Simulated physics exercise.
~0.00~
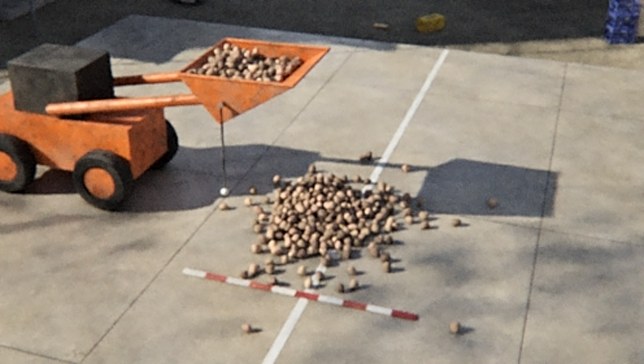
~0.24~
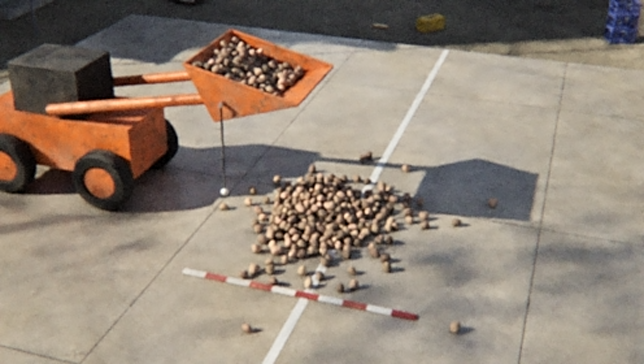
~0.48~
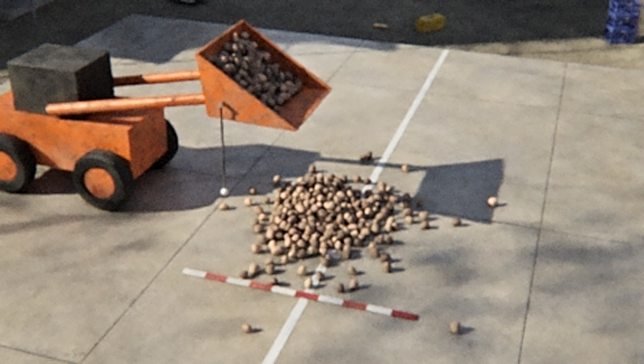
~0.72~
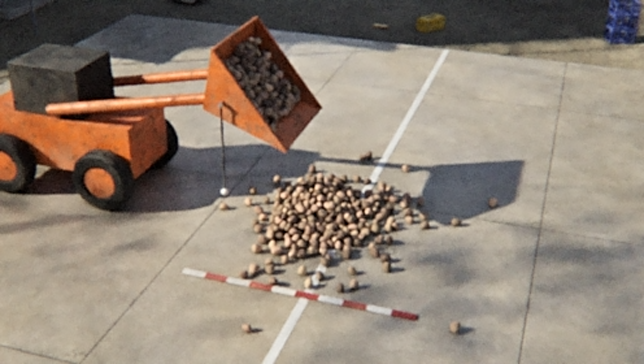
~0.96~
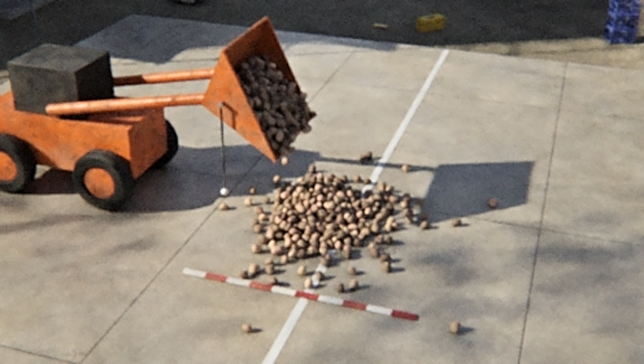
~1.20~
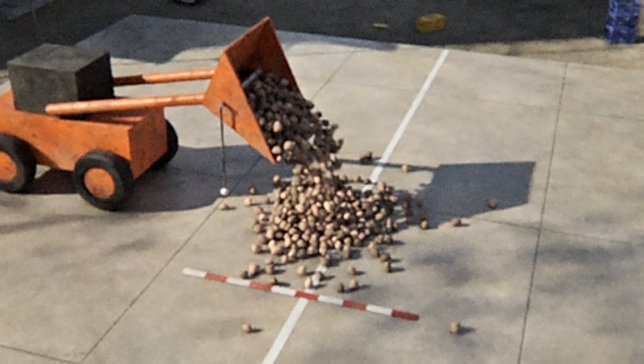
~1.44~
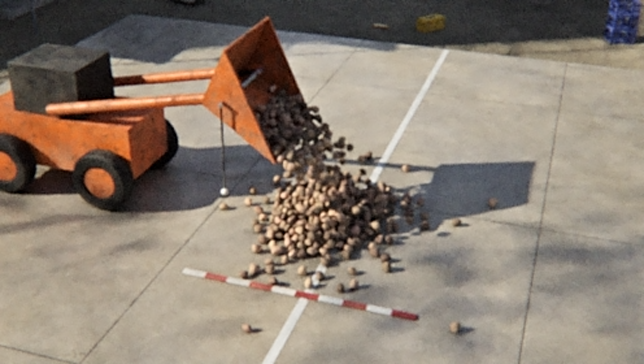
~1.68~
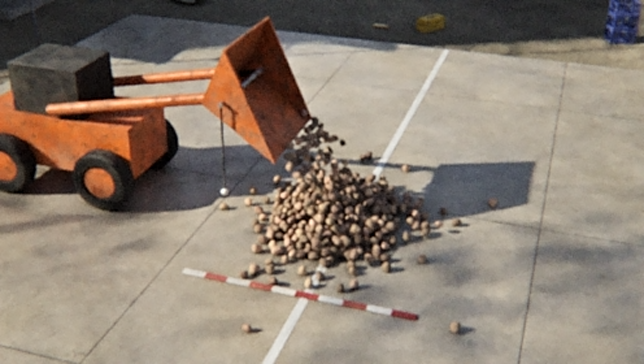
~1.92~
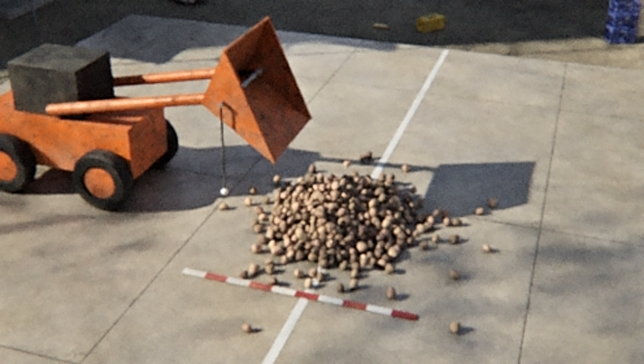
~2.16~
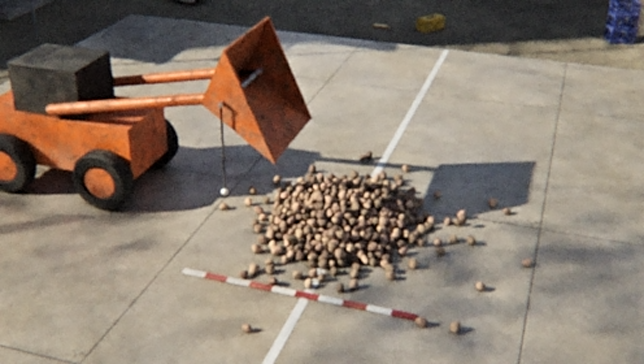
On a sunlit concrete yard, an orange loader tipped its full bucket forward until the rounded stones poured onto an existing pile, which grew and spread rightward across the white line as a few rolled away, leaving the emptied bucket still tilted.
